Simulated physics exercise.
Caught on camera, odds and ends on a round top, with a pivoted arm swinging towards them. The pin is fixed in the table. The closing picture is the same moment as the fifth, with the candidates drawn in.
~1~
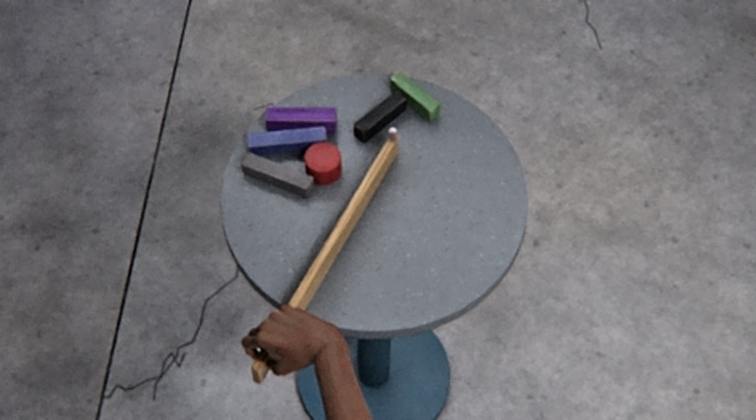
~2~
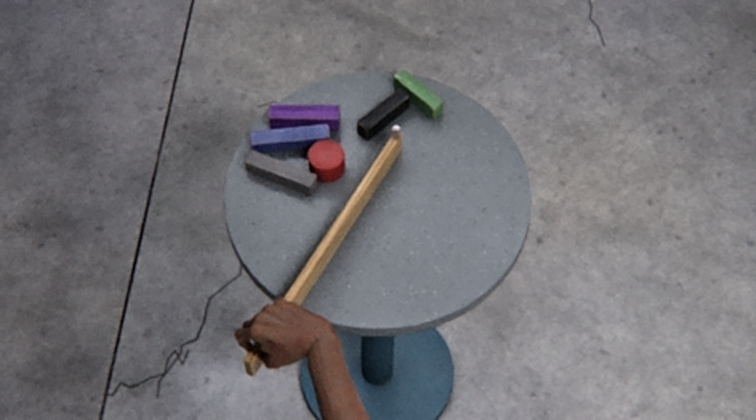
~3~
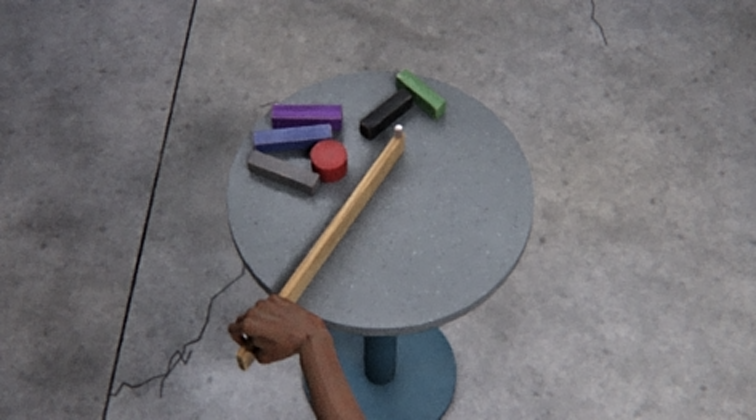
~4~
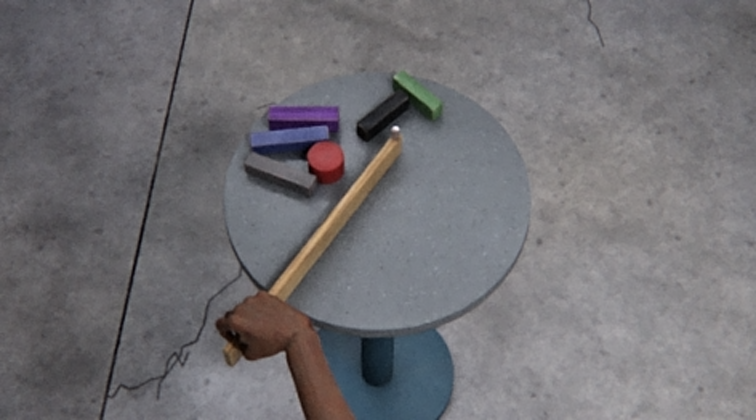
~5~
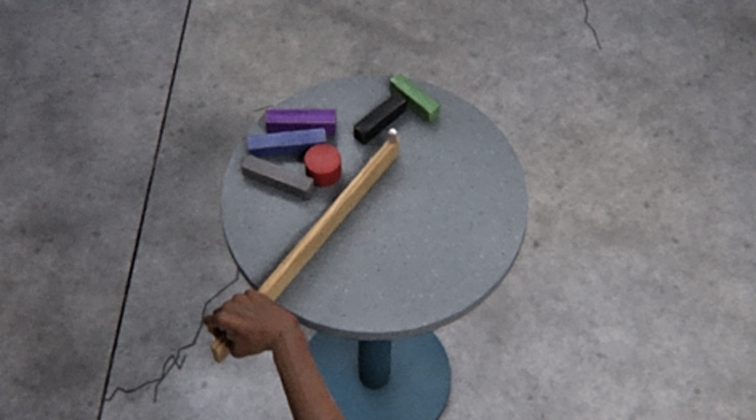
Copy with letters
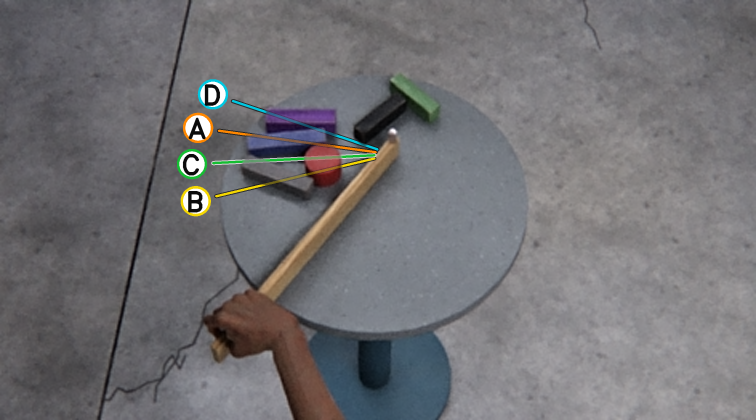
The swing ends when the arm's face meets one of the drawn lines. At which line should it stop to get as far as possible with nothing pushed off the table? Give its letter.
As far as mark A.
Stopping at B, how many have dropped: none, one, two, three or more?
By then, none.
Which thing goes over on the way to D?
The purple stick.
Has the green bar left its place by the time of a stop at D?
By then, no.
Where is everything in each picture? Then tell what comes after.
In the first picture, arm (350, 210); purple stick (302, 120); red tin (323, 164).
In the second picture, arm (350, 205); grey bar (281, 173).
In the third picture, arm (350, 204); blue bar (293, 139).
In the fourth picture, arm (343, 204); purple stick (304, 119).
In the fifth picture, arm (337, 205); grey bar (278, 177); black stick (380, 118); blue bar (287, 143).
On the copy, A at (297, 141); B at (296, 177); C at (294, 159); D at (304, 125).
On A. First, arm (311, 181); grey bar (275, 175); green bar (415, 99).
Then, arm (300, 150); purple stick (297, 111); grey bar (263, 157).
Finally, arm (301, 128); purple stick (299, 91); grey bar (267, 126); nothing has fallen.
By contrast, B is safe but short; C is safe but short; D drops the purple stick.
